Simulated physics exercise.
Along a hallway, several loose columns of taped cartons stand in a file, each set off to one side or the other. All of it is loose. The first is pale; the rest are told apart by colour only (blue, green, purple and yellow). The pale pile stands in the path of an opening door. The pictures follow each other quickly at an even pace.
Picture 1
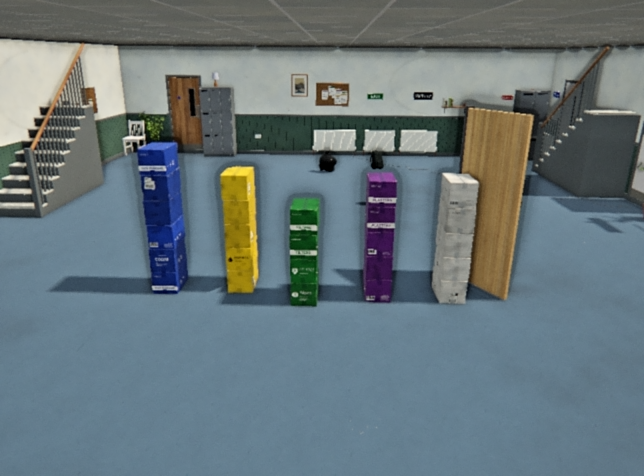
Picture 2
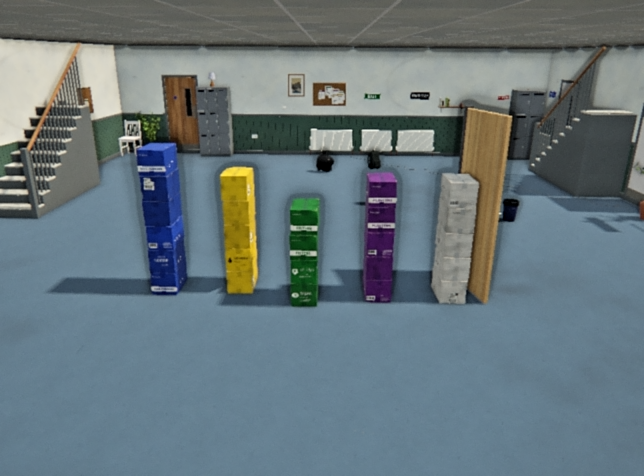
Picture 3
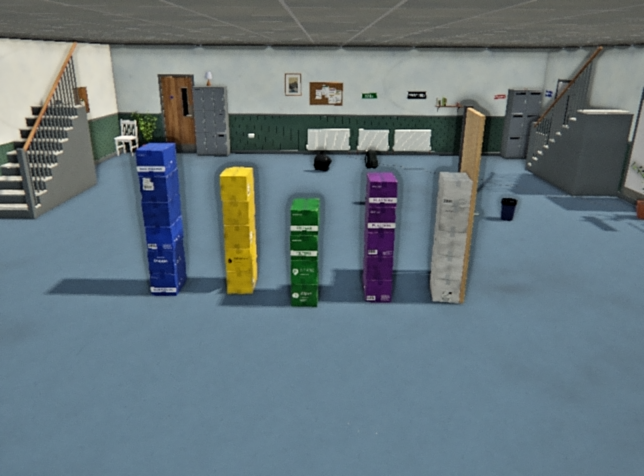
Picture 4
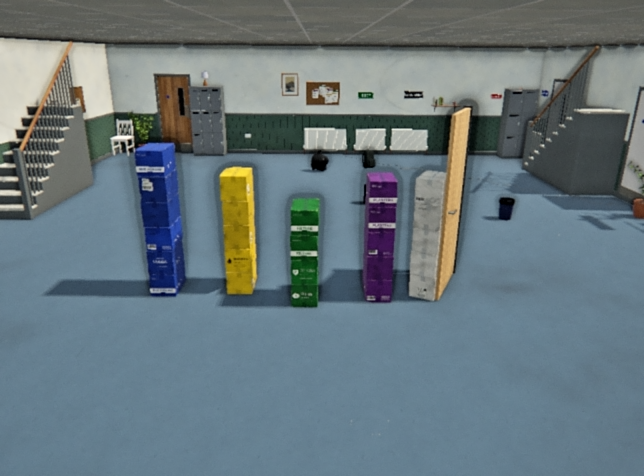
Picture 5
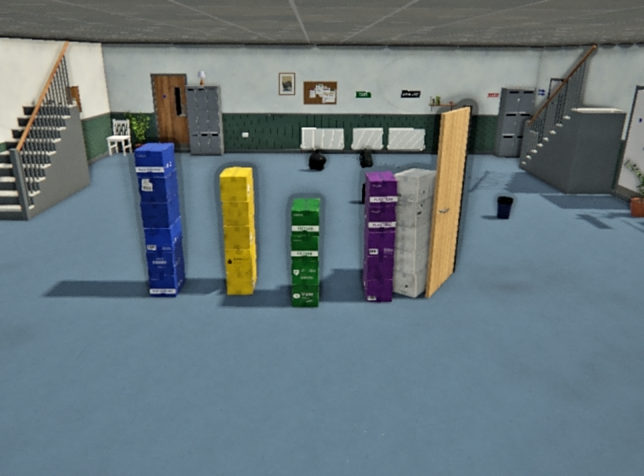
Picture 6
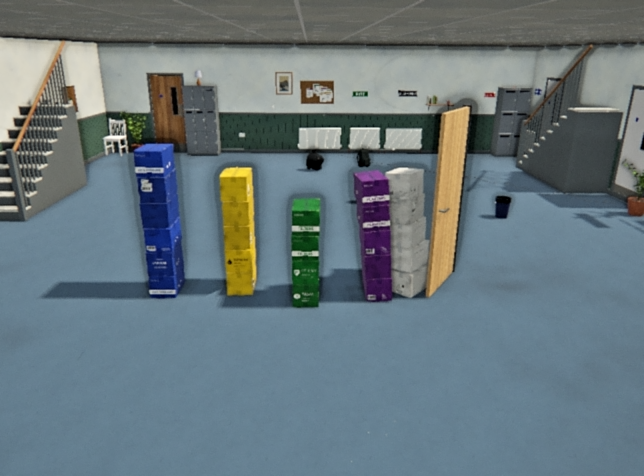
Hallway with coloured carton columns, a wooden door swinging in and pushing the pale stack left against the purple one, shifting it slightly.
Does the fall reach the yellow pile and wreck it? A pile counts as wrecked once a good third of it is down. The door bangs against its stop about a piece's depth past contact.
In the end the yellow column gets wrecked.
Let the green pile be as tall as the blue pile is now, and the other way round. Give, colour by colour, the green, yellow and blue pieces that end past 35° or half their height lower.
Pile by pile, green 6, yellow 5, blue 4.
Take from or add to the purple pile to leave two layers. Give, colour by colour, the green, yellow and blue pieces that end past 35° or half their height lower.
Green 0, yellow 0, blue 0.
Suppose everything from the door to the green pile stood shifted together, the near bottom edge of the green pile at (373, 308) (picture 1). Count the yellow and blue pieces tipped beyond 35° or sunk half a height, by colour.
Yellow 0, blue 0.
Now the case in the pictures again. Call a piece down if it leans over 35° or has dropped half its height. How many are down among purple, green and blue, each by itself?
By colour: Purple 5, green 4, blue 6.
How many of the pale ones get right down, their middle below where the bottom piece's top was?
It comes to 5.
Just after the last frame, 4 of the pale pile down; none of the 5 yellow cartons down (0 of 20 in all colours); top yellow carton unmoved; top purple carton tilted clearly.
A moment on, 4 of the pale pile down; none of the 5 yellow cartons down (5 of 20 in all colours); top yellow carton unmoved; top purple carton tilted well over, about its own height lower.
Further on, 4 of the pale pile down; 4 of the 5 yellow cartons down (13 of 20 in all colours); top yellow carton tilted well over, half its height lower; top green carton on its side.
Then, 4 of the pale pile down; 5 of the 5 yellow cartons down (20 of 20 in all colours); top yellow carton on its side; top green carton on its side.
When it is over, 4 of the pale pile down; 5 of the 5 yellow cartons down (20 of 20 in all colours); top yellow carton on its side; top blue carton on its side. In pixels of the last frame, middles, top yellow carton near (87, 253).
